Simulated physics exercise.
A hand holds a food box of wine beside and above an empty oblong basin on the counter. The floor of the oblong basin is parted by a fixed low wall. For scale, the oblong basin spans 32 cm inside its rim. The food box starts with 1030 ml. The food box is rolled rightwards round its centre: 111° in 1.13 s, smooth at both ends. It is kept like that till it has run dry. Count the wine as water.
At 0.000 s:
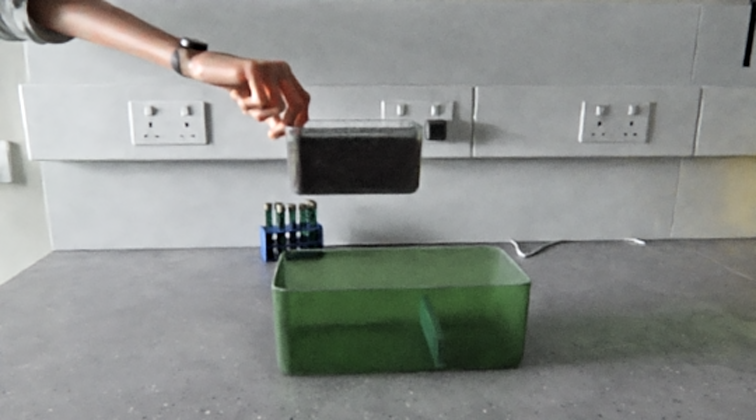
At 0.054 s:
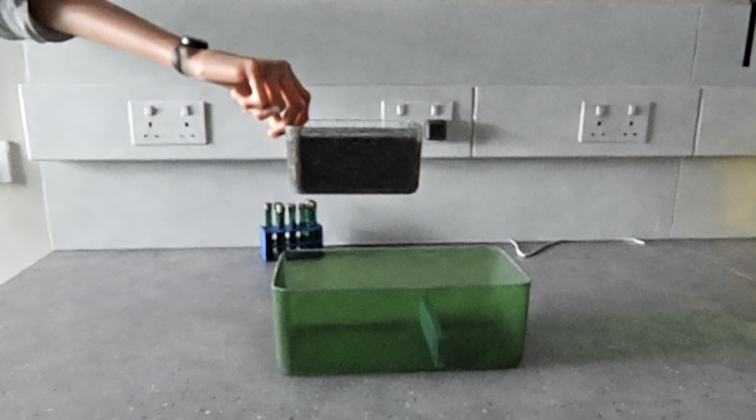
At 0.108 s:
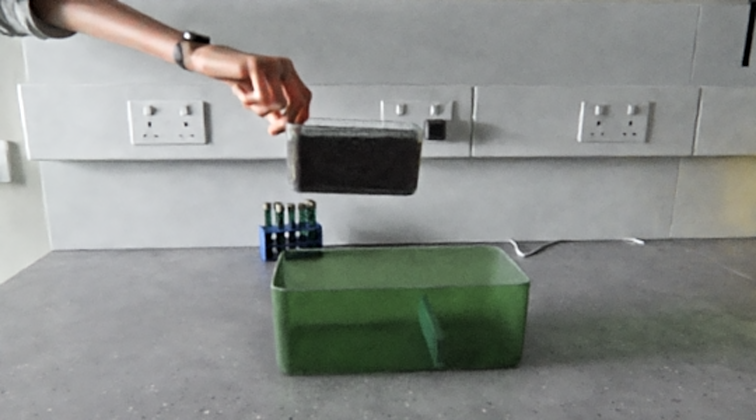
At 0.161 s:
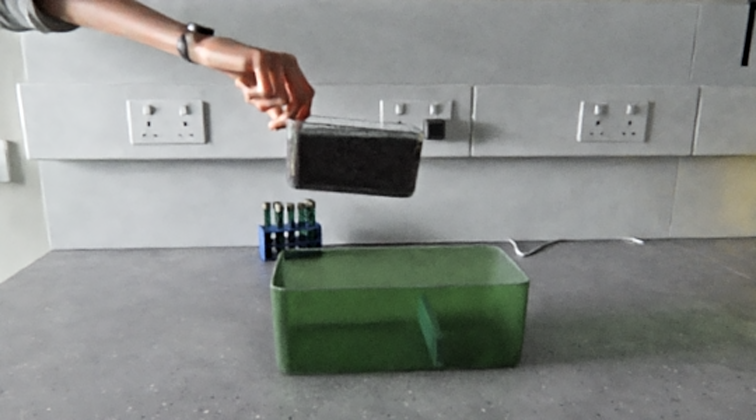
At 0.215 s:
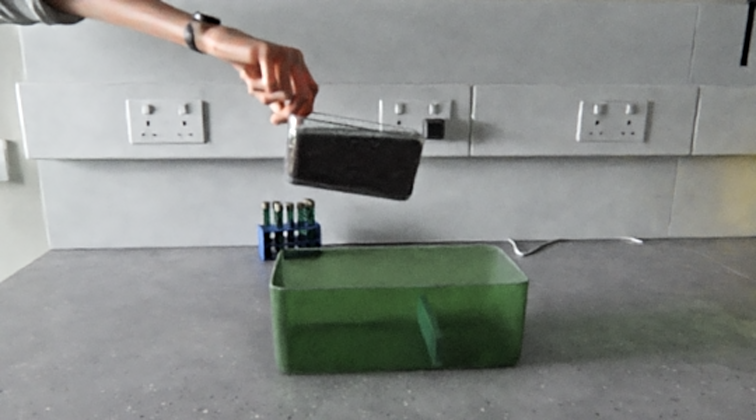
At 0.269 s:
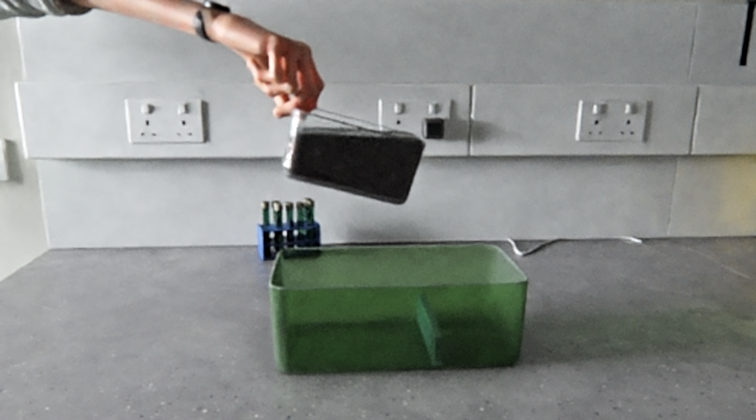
A hand held a clear food box of dark liquid above a green oblong basin on a grey counter, keeping it level at first, then slowly tilted it a little to the right.
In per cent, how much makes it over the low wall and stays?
About 58 per cent.
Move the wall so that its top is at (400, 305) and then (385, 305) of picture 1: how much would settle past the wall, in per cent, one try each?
First 90, then 90 per cent.
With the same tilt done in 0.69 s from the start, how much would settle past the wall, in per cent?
Then about 55 per cent.
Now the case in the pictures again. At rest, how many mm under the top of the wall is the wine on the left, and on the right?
Left about 28 mm, right about 2 mm.
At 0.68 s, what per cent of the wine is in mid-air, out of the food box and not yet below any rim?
Some 40 per cent.
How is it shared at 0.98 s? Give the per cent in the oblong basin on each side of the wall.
Left about 18, right about 66.
After 0.68 s the tilt is 73° and 38 per cent is still to pour, 0 is left of the wall and 22 right of it.
After 0.98 s the tilt is 106° and 6 per cent is still to pour, 19 is left of the wall and 66 right of it.
After 1.29 s the tilt is 111° and 0 per cent is still to pour, 35 is left of the wall and 61 right of it.
After 1.63 s the tilt is 111° and 0 per cent is still to pour, 38 is left of the wall and 58 right of it.
In the end 38 per cent lies left of the wall, 58 right of it and 4 outside.
